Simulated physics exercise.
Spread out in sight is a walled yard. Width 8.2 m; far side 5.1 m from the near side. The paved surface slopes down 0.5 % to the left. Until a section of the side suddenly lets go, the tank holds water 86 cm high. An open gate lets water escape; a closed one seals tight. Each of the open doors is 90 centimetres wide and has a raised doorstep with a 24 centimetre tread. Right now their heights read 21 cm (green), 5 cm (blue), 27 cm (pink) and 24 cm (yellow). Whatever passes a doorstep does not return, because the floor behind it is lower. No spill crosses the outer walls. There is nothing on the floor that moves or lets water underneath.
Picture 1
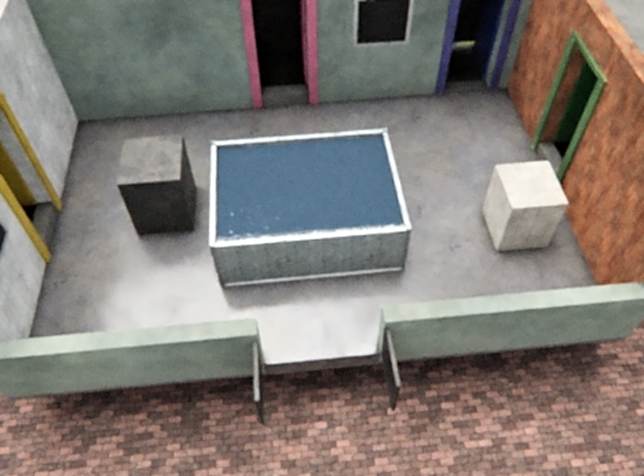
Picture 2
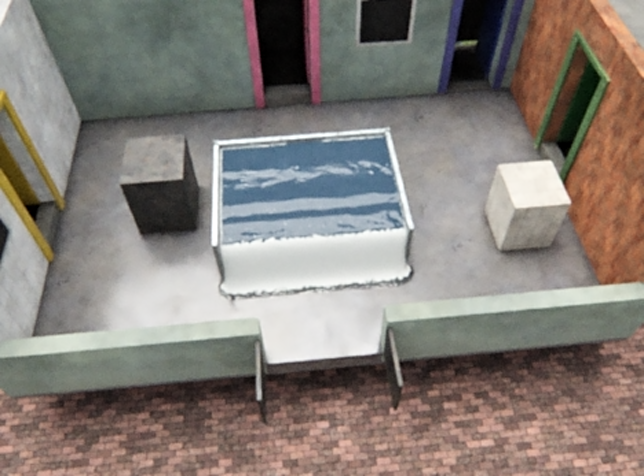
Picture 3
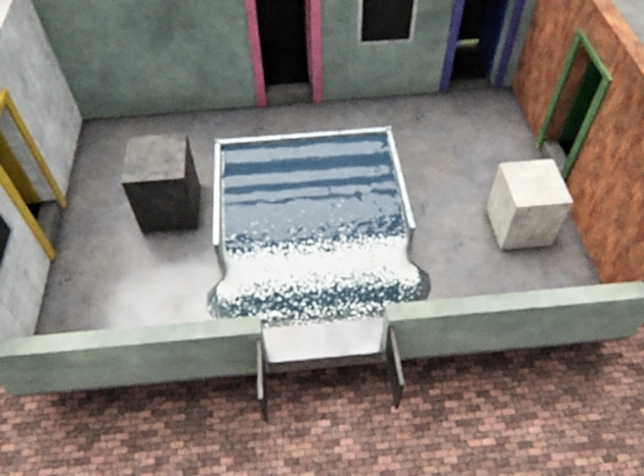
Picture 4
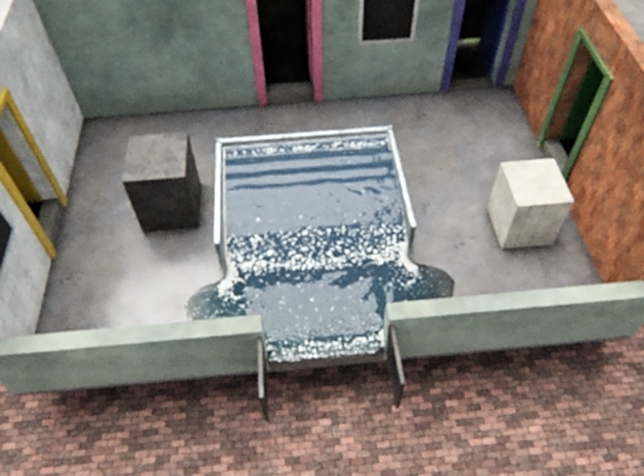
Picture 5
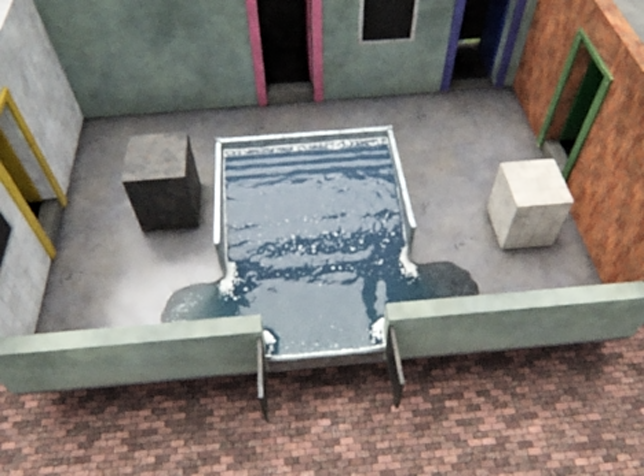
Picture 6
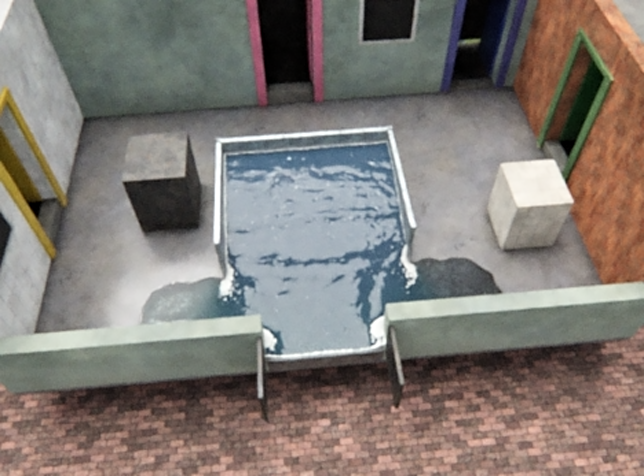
A large pale-rimmed tank of dark blue water stands in the middle of a grey walled yard, seen from high above its low green front wall. A dark block sits to its left and a whitish one to its right, with yellow, pink, blue and green doorframes around. The tank's front gives way, and foaming water pours forward to the wall, then spreads left and right while the view stays nearly still.
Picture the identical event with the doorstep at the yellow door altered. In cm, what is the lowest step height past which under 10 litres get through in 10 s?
Close to 6.5 cm is just enough.
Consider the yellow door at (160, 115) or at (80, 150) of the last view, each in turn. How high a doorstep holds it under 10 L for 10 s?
About 9.5 cm for the first and 9.5 cm for the second.
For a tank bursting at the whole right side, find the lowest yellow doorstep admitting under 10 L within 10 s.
You'd want it roughly 13.5 centimetres tall.
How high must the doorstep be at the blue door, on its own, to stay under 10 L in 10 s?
Blue door, minimum about 9.0 cm.
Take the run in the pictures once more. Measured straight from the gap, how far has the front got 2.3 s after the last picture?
Around 5.2 m from the gap.
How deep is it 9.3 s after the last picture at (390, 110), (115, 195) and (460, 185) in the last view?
Depths of roughly 7 cm, 5 cm and 3 cm, in that order.
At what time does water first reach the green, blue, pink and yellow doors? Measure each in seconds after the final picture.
Green = 1.6 s, blue = 2.8 s, pink = 4.5 s, yellow = 1.3 s.
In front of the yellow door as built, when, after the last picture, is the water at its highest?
I'd say near 2.0 seconds.
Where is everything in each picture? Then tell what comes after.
The first frame shows the tank at (305, 187) is whole and still, 86 cm deep; the yellow door at (28, 190) is dry.
In the second frame, the gap is at (315, 262), the front 0.3 m out at (234, 295); the back of the tank holds 86 cm.
In the third frame, water pours out at (316, 262) and has run 0.8 m, to a hidden place; about 14 cm deep outside, 85 cm at the back.
In the fourth frame, the front is at a hidden place, 1.3 m from the gap at (317, 262); 4.0 m2 of floor is wet, 77 cm left at the back.
In the fifth frame, the front is at a hidden place, 1.4 m from the gap at (317, 263); 4.9 m2 of floor is wet, 73 cm left at the back.
In the sixth frame, the front is at a hidden place, 1.7 m from the gap at (317, 263); 5.1 m2 of floor is wet, 72 cm left at the back; 2.3 m in a straight line remain to the yellow door at (33, 186).
Then, 0.7 s after the last picture water covers 25 % of the floor, deepest (49 cm) near (396, 333); it has not reached the yellow door.
Then, 2.3 s after the last picture water covers 45 % of the floor, deepest (26 cm) near (611, 314); 11 cm at the yellow door, 0 litres in over its 24 cm doorstep.
Then, 9.3 s after the last picture water covers 95 % of the floor, deepest (10 cm) near (302, 172); 4 cm at the yellow door, 0 litres in over its 24 cm doorstep.
At the yellow door as built, the water peaked near 11 cm, 2.1 s after the last picture.
With a doorstep of 5.5 cm, 15 litres would have come in within the 10 s; with 7.5 cm, 5 litres. So under 10 litres takes about 6.5 cm.
